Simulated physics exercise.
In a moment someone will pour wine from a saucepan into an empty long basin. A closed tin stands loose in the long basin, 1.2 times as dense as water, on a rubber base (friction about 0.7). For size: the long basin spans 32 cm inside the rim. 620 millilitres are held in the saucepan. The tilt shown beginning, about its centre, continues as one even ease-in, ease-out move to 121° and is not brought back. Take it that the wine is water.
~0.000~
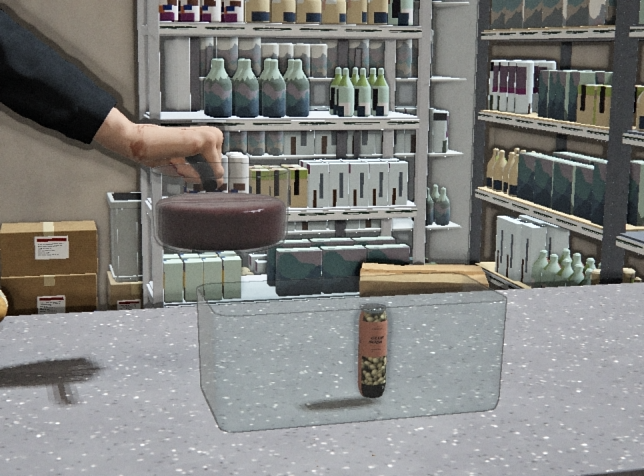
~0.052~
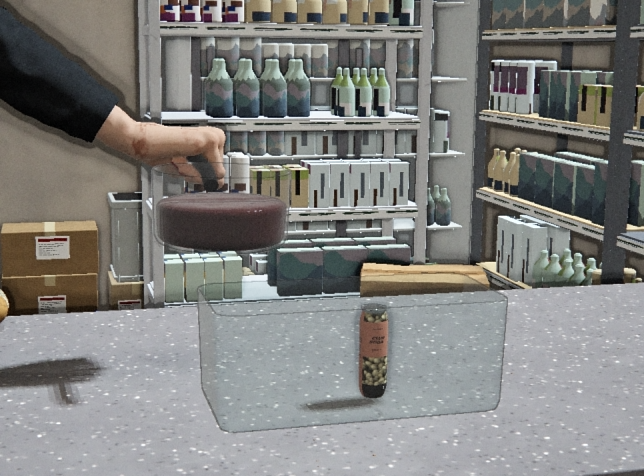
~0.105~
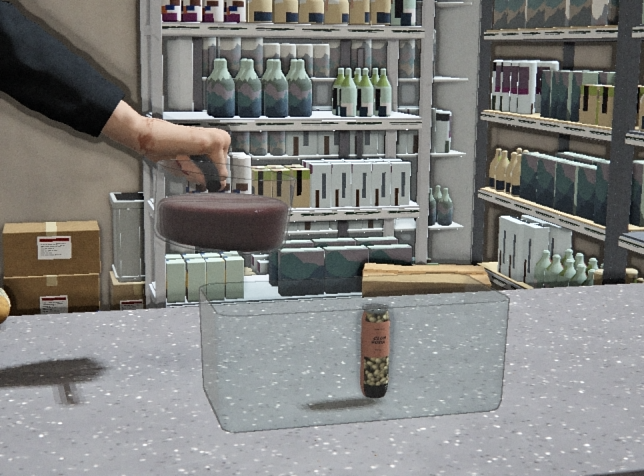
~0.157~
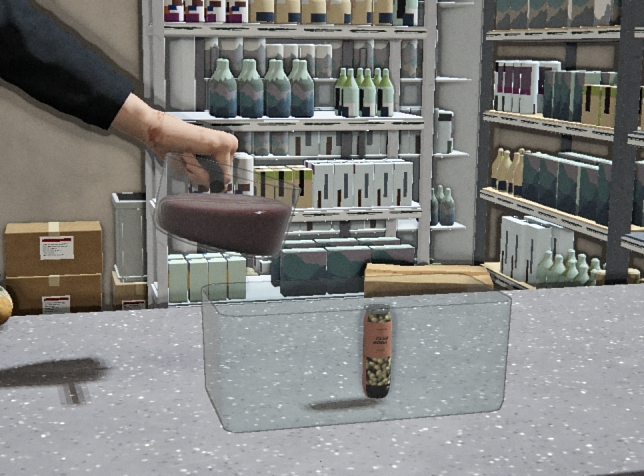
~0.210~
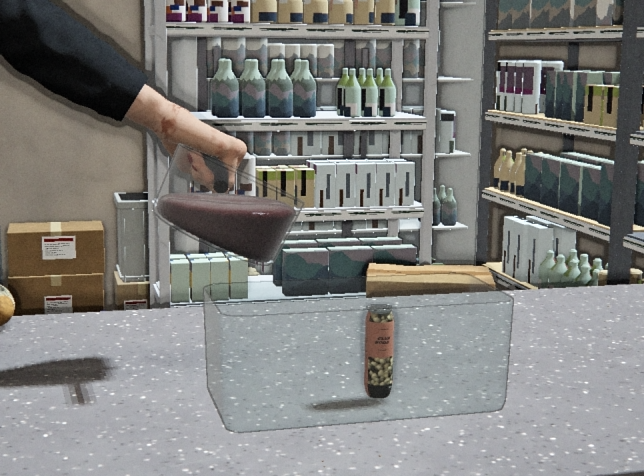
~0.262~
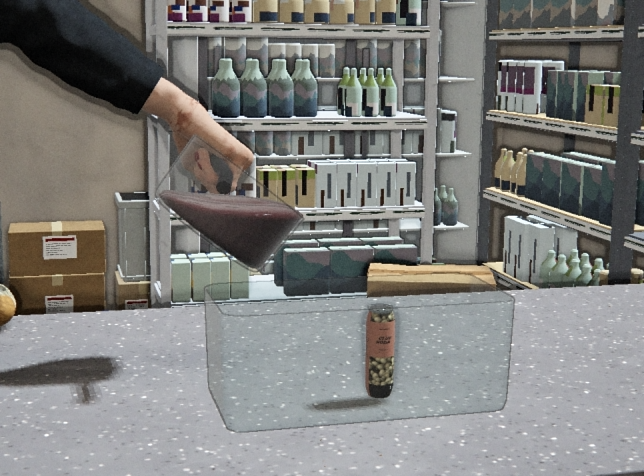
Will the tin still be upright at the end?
It ends up erect.
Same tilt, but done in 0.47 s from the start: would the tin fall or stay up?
After the tilt, the tin is still standing.
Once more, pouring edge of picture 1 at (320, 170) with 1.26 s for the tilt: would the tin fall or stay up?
Result: Tin upright.
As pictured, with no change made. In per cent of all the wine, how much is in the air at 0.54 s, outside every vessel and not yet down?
At that moment, about 22 percent.
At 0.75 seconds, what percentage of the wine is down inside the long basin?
About 96 per cent.
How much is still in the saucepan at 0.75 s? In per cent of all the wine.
Around 2 in a hundred.
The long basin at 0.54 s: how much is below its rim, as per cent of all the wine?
56 %, more or less.
After 0.54 s the tilt is 107° and 21 per cent is still to pour; the tin stands where it began.
After 0.75 s the tilt is 121° and 2 per cent is still to pour; the tin stands where it began.
After 0.96 s the tilt is 121° and 0 per cent is still to pour; the tin stands where it began.
After 1.19 s the tilt is 121° and 0 per cent is still to pour; the tin stands where it began.
In the end the tin stands where it began.
